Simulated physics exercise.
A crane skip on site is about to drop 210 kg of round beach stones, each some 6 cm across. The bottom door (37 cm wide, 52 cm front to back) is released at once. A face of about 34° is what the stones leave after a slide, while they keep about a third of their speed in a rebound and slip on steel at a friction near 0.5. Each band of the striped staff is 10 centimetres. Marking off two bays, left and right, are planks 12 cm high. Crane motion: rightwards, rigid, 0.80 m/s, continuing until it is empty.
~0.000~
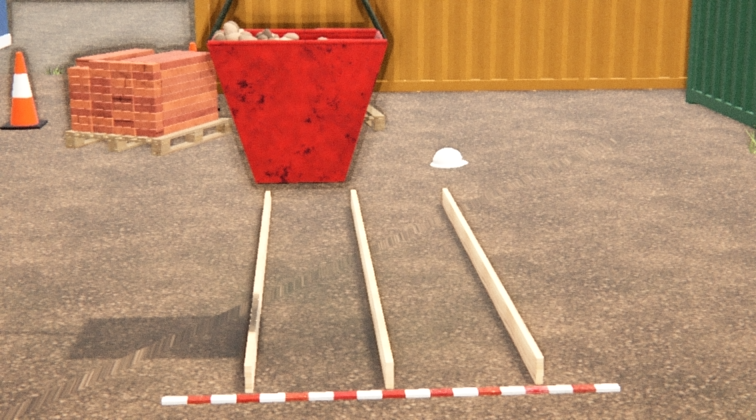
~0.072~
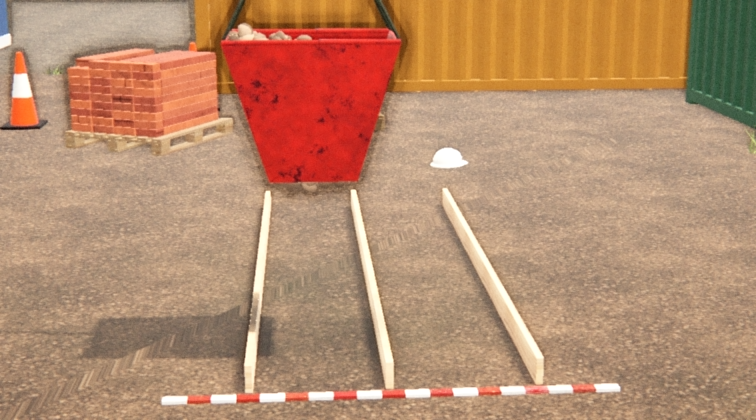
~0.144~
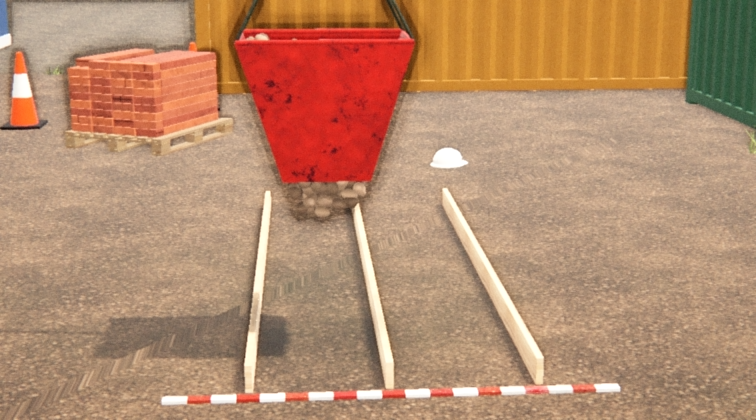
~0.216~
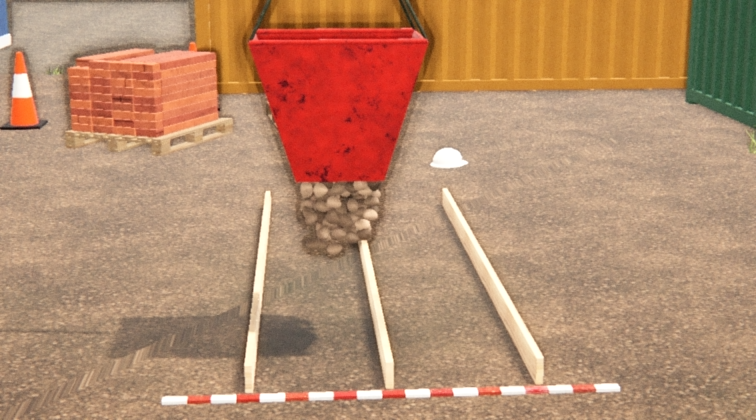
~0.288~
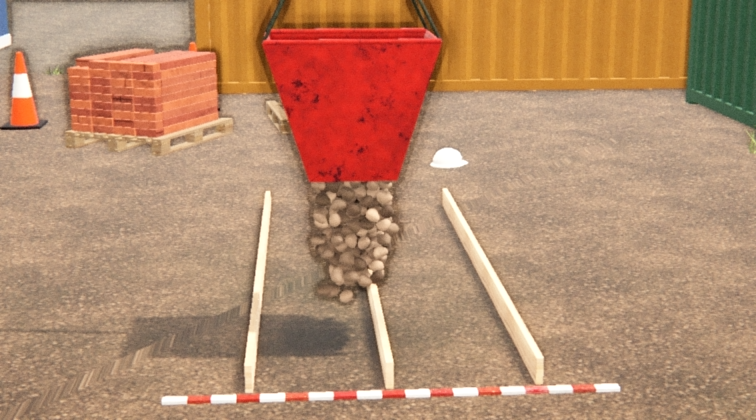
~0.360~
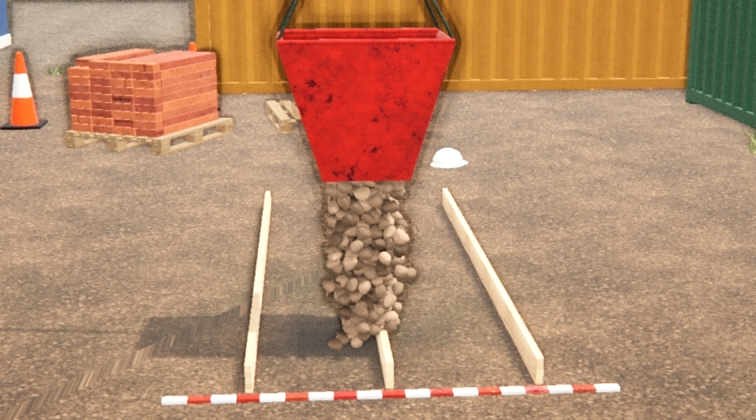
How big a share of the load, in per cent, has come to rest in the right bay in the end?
Some 74 per cent has come to rest there.
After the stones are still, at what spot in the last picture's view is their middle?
Their centre ends up around (435, 329).
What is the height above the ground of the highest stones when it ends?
I'd put it at close to 22 cm off the ground.
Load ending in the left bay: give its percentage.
Something like 20 per cent, roughly.
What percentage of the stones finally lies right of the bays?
Close to 5 %.
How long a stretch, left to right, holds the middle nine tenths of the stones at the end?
Width: Near 90 cm.
After 0.7 s, 0 % in the crane skip, 20 % falling or lying in the left bay, 79 % falling or lying in the right bay; the stones farthest right are at (502, 319).
After 1.1 s, 0 % in the crane skip, 22 % falling or lying in the left bay, 74 % falling or lying in the right bay, 4 % falling or lying right of the bays; the stones farthest right are at (584, 331).
After 1.7 s, 0 % in the crane skip, 22 % falling or lying in the left bay, 74 % falling or lying in the right bay, 5 % falling or lying right of the bays; the stones farthest right are at (630, 332).
After 2.6 s, 0 % in the crane skip, 22 % falling or lying in the left bay, 74 % falling or lying in the right bay, 5 % falling or lying right of the bays; the stones farthest right are at (630, 332).
After 4.5 s, 0 % in the crane skip, 22 % in the left bay, 74 % in the right bay, 5 % right of the bays; the stones farthest right are at (630, 332).
